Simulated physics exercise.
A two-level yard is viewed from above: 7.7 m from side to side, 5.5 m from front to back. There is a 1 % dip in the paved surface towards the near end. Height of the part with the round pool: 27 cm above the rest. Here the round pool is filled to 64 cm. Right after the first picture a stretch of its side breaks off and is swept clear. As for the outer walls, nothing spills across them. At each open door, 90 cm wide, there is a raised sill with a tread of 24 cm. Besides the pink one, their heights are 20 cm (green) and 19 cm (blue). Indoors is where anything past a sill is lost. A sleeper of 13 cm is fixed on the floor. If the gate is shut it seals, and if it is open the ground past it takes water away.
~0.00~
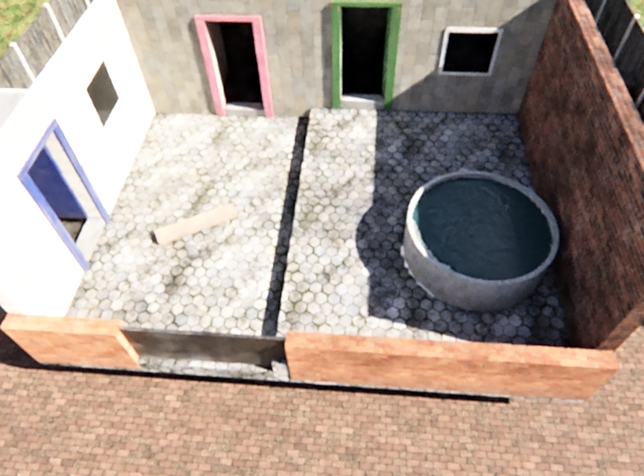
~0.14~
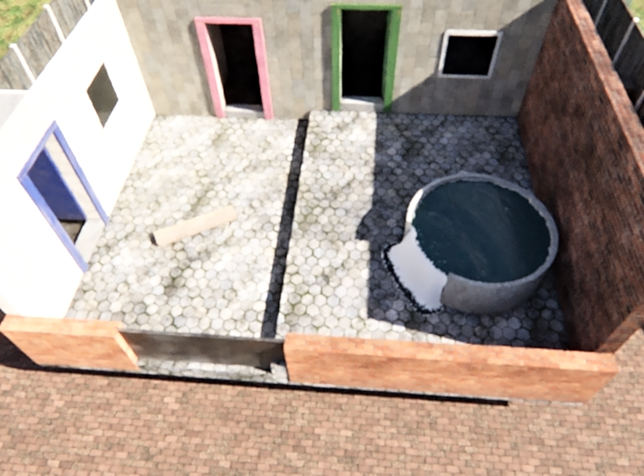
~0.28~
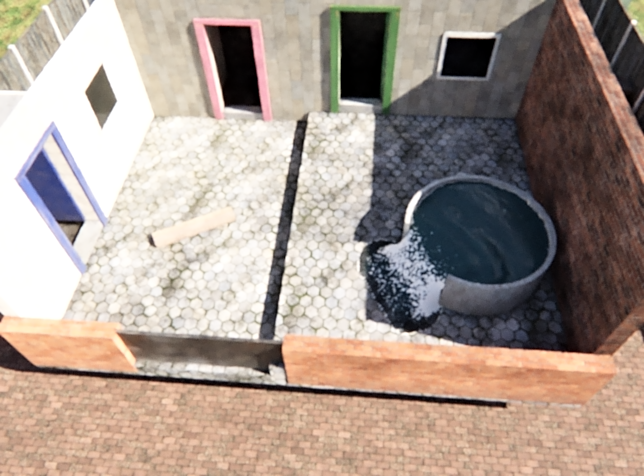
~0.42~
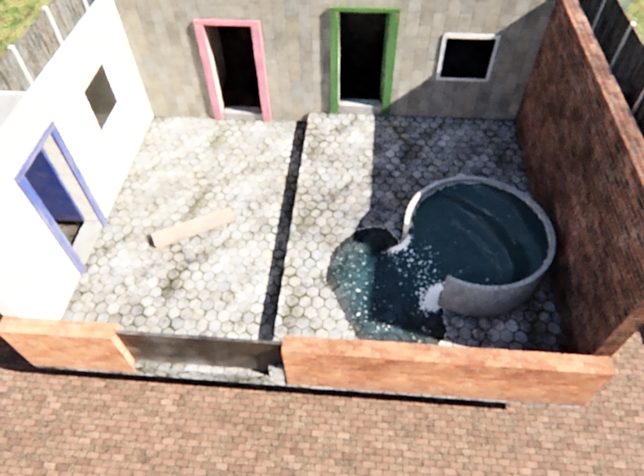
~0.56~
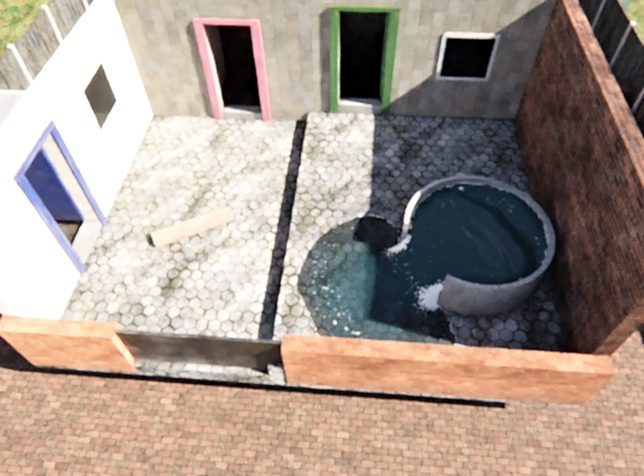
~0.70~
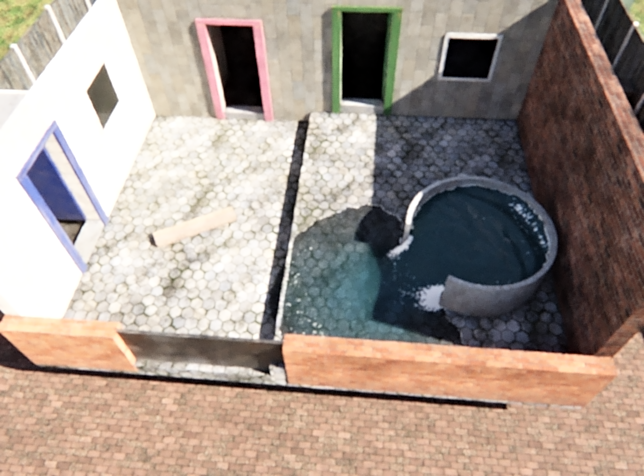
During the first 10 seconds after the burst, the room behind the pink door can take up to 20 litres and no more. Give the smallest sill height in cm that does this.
Roughly 6.5 cm is needed.
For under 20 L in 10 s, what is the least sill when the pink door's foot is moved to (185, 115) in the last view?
Roughly 11.0 cm.
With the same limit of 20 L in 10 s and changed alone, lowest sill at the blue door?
For blue: Close to 17 cm.
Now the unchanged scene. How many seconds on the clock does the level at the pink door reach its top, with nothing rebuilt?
Roughly at 5.5 s.
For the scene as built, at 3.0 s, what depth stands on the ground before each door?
In cm: Pink 0, green 0, blue 22.
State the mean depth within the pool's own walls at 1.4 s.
On average, around 41 cm.
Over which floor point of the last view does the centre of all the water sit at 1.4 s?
The water is centred near (417, 275).
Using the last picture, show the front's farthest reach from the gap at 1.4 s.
Roughly at (108, 347) in the last view.
After 1.4 s water covers 25 % of the floor, deepest (33 cm) near (370, 359); it has not reached the pink door.
After 3.0 s water covers 40 % of the floor, deepest (38 cm) near (63, 344); it has not reached the pink door.
After 10.0 s water covers 65 % of the floor, deepest (14 cm) near (213, 355); 9 cm at the pink door, 0 litres in over its 16 cm sill.
At the pink door as built, the water arrived by 4.8 s and peaked near 11 cm at 5.4 s.
Run again over the same 10 s with other heights there, 34 litres in over 5 cm, 14 litres over 7 cm. The limit of 20 litres is kept from about 6.5 cm up.
